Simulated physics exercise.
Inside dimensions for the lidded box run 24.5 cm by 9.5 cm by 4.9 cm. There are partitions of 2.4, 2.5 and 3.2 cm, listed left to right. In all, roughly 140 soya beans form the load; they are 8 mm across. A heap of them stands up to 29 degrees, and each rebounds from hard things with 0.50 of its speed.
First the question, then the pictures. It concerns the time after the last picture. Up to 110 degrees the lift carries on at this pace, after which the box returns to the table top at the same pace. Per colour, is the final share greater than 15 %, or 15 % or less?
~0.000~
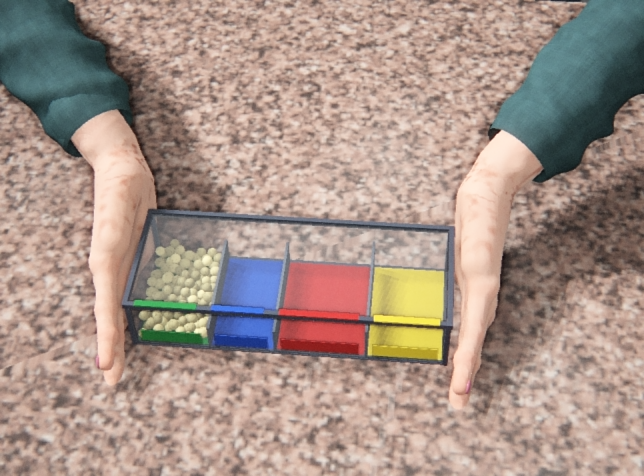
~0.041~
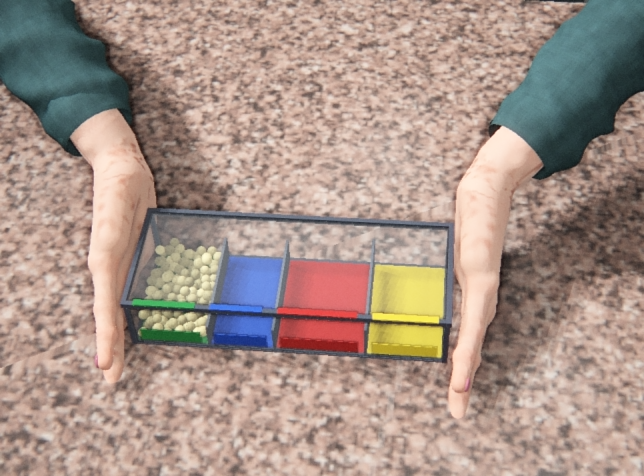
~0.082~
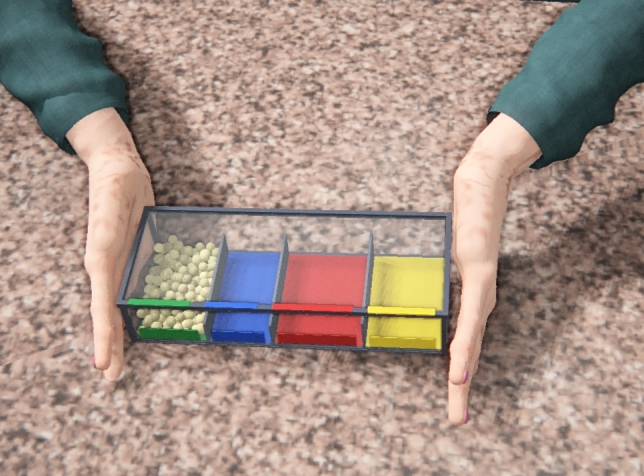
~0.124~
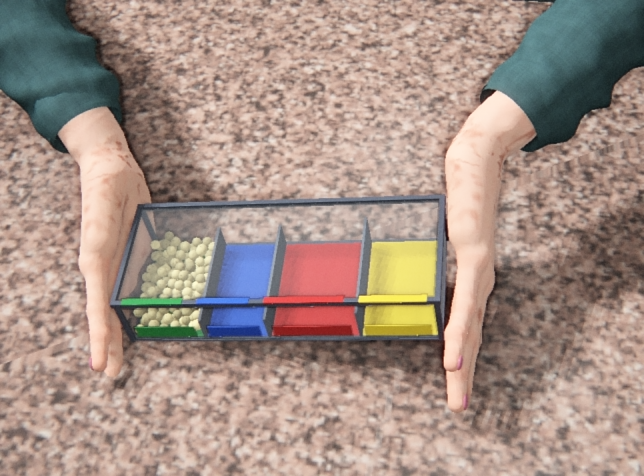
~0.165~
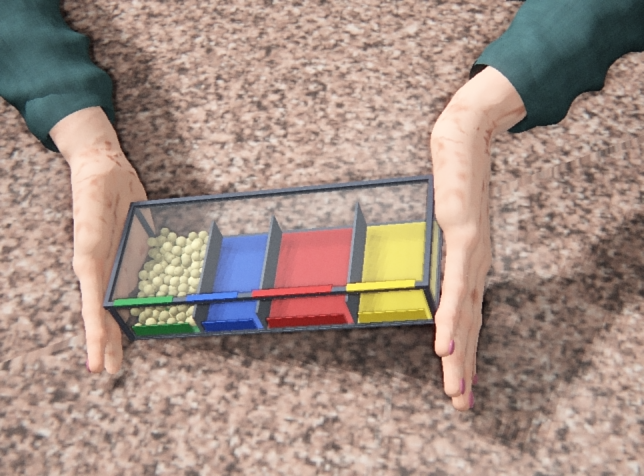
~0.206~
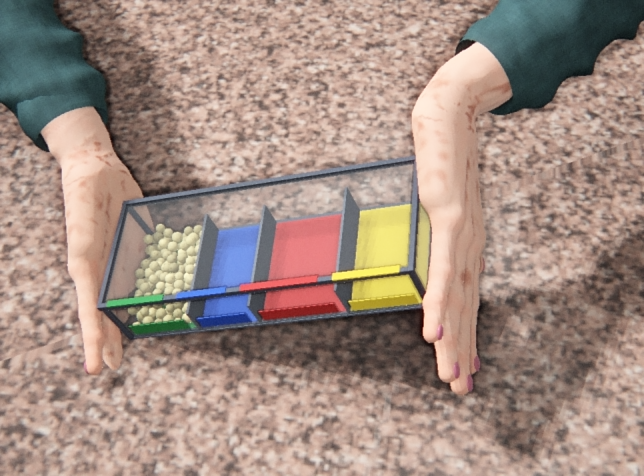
My prediction: Red: Fails to beat the threshold, blue: Fails to beat the threshold, green: Beats the threshold, yellow: Fails to beat the threshold.
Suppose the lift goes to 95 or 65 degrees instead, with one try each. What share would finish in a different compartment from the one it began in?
About 0 and about 0 per cent, in that order.
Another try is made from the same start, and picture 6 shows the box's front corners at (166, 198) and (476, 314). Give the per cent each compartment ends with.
Final shares, in per cent - red: 30, blue: 0, green: 0, yellow: 70.
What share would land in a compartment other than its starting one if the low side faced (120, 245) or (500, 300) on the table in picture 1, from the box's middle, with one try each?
About 0 per cent on the first try and 100 per cent on the second.
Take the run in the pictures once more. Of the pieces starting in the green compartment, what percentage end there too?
Around 100 %.
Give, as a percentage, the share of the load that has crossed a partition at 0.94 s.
At that time I'd say around 0 per cent.
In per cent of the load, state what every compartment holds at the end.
Red 0, blue 0, green 100, yellow 0.
After 0.94 s, tilt 110 degrees; green 100 %.
After 1.42 s, tilt 48 degrees; green 100 %.
After 1.98 s, tilt 0 degrees; green 100 %.
In the end, at 2.4 s, red 0 %, blue 0 %, green 100 %, yellow 0 %.
